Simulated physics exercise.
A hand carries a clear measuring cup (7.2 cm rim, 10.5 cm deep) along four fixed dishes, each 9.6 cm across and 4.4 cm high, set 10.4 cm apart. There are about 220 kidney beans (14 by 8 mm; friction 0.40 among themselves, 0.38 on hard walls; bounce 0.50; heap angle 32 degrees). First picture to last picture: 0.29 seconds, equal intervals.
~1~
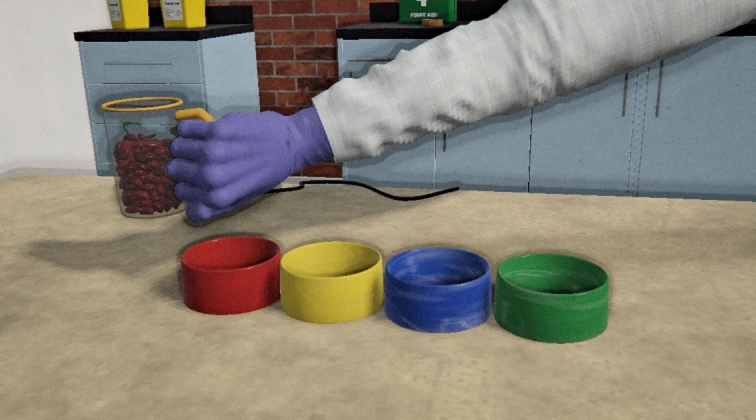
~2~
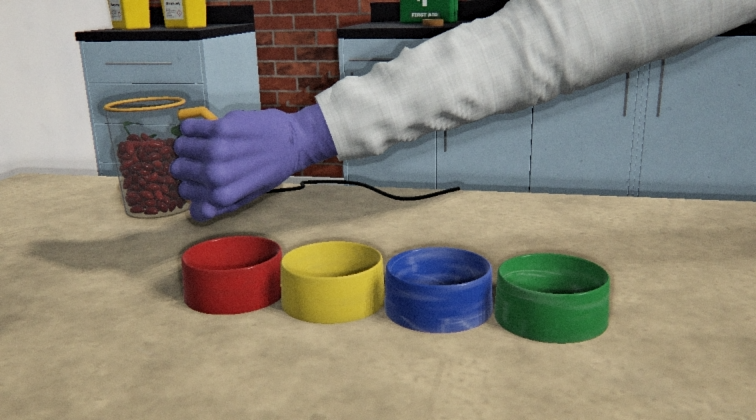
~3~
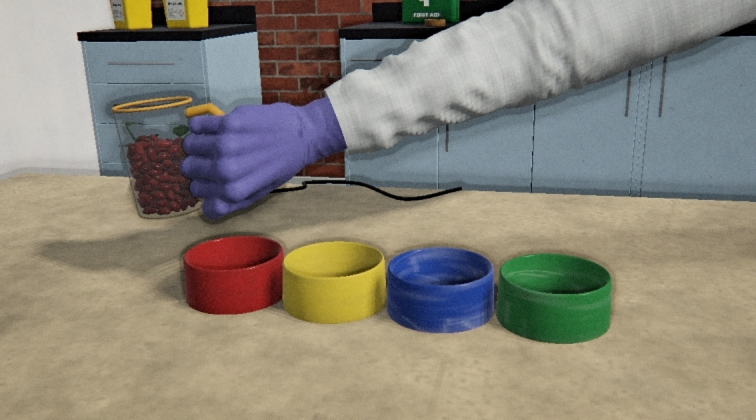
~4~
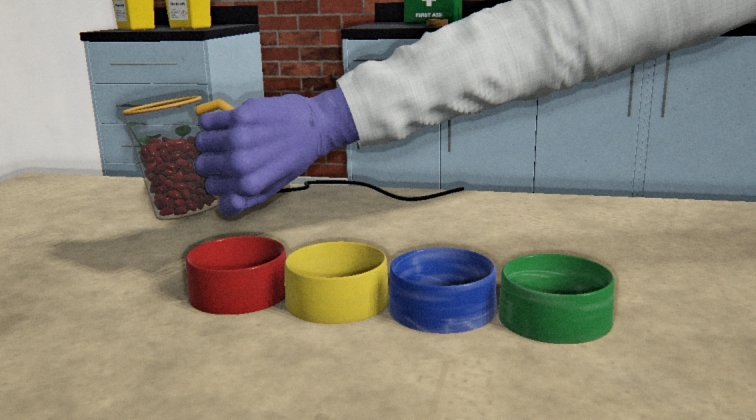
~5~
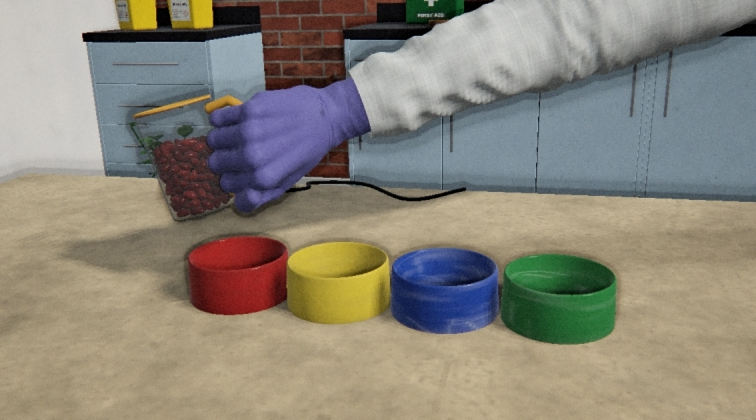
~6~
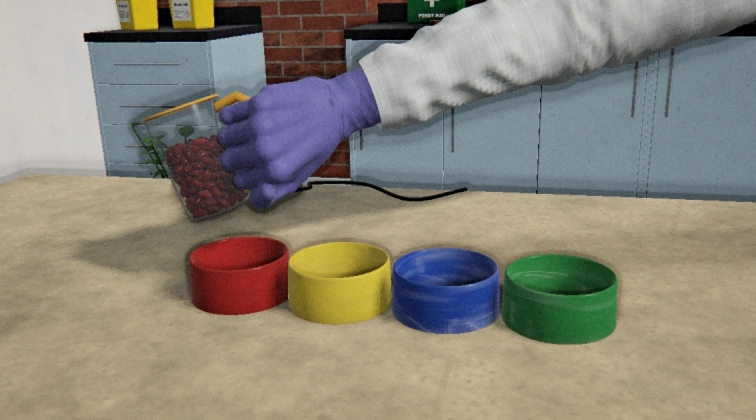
On a stone-like worktop in a lab, a purple-gloved hand holds a clear measuring cup of dark red beans upright behind a row of red, yellow, blue and green dishes. The hand moves the cup slowly a short way right, gradually tilting it while the beans stay inside.
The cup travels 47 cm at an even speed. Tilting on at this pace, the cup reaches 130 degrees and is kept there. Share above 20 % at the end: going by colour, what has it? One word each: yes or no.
Red dish: No; blue dish: Yes; green dish: No; yellow dish: No; counter: No.
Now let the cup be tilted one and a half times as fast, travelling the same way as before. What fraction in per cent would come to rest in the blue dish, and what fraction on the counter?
Then blue would get 0 and the counter 0.
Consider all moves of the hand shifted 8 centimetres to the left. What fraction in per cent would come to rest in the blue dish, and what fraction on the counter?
I'd expect blue at 10 and the counter at 10.
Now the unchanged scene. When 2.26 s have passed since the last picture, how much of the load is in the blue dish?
About 85 per cent by then.
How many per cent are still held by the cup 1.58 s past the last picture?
I'd put it at roughly 0 per cent.
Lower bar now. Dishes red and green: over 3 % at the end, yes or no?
Red: False, green: False.
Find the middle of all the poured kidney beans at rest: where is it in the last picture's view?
Roughly pixel (447, 291).
Then, 0.95 s after the last picture, tilt 92 degrees; cup holds 100 %.
Then, 1.58 s after the last picture, tilt 130 degrees; cup holds 0 %, blue 85 %, yellow 5 %.
Then, 2.26 s after the last picture, tilt 130 degrees; cup holds 0 %, blue 85 %, yellow 5 %.
In the end, red 0 %, blue 85 %, green 0 %, yellow 5 %, counter 5 %.
